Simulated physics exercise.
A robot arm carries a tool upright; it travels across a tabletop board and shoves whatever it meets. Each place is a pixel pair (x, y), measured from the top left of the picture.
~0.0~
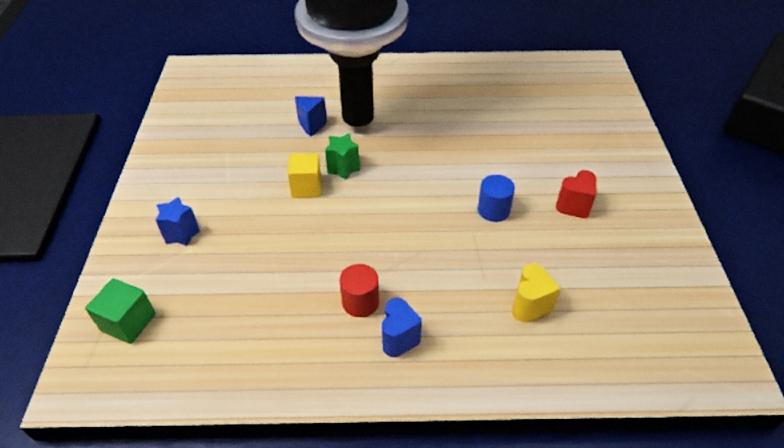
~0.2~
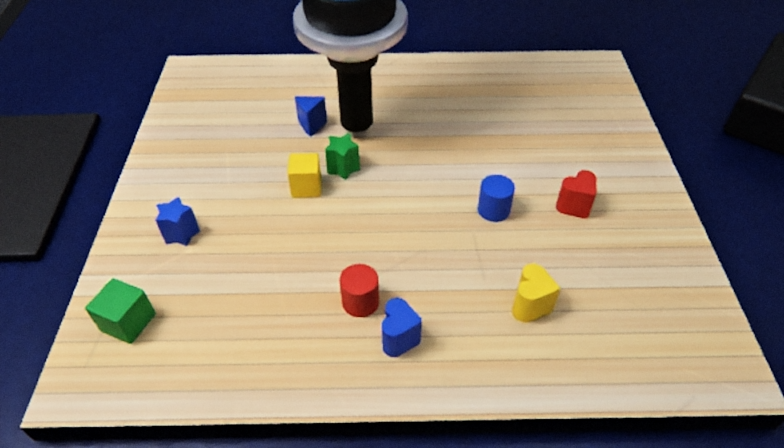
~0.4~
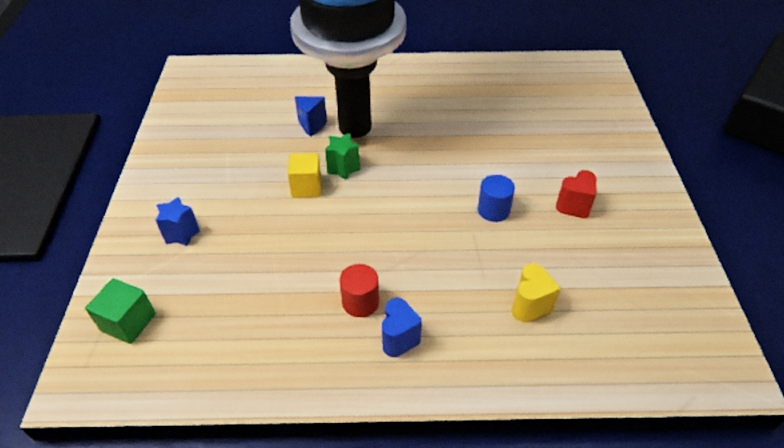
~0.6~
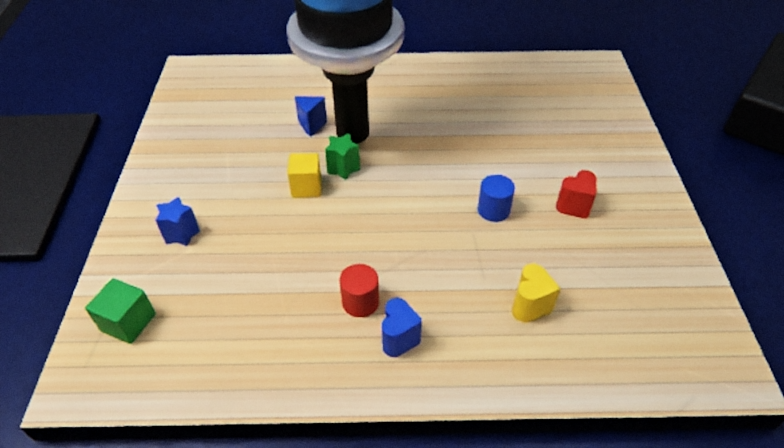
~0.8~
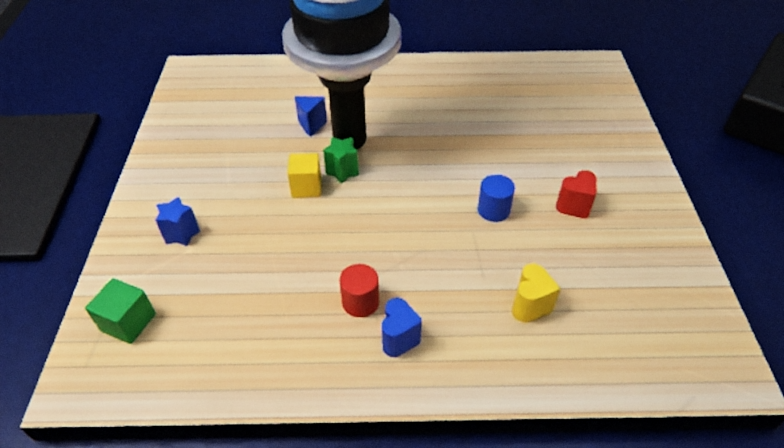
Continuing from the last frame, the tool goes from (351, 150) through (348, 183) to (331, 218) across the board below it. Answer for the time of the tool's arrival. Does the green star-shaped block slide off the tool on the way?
Answer: No.
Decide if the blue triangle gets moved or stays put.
At the moment the path ends, the blue triangle still stands where it did.
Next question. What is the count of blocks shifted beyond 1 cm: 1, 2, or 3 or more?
My answer is one.
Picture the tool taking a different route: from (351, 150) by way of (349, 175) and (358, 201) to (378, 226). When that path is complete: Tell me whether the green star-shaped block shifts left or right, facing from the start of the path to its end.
Answer: Right.
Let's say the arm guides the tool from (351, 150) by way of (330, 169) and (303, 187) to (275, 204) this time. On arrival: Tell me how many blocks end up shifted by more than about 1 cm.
In total, two blocks get moved by over 1 cm.
On the path given first. Halfway along, tool at (347, 173); green star-shaped block at (334, 179), turned 15° clockwise.
At the end, tool at (329, 208); yellow four-sided block still; blue triangle still; green star-shaped block at (313, 216), turned 20° clockwise.
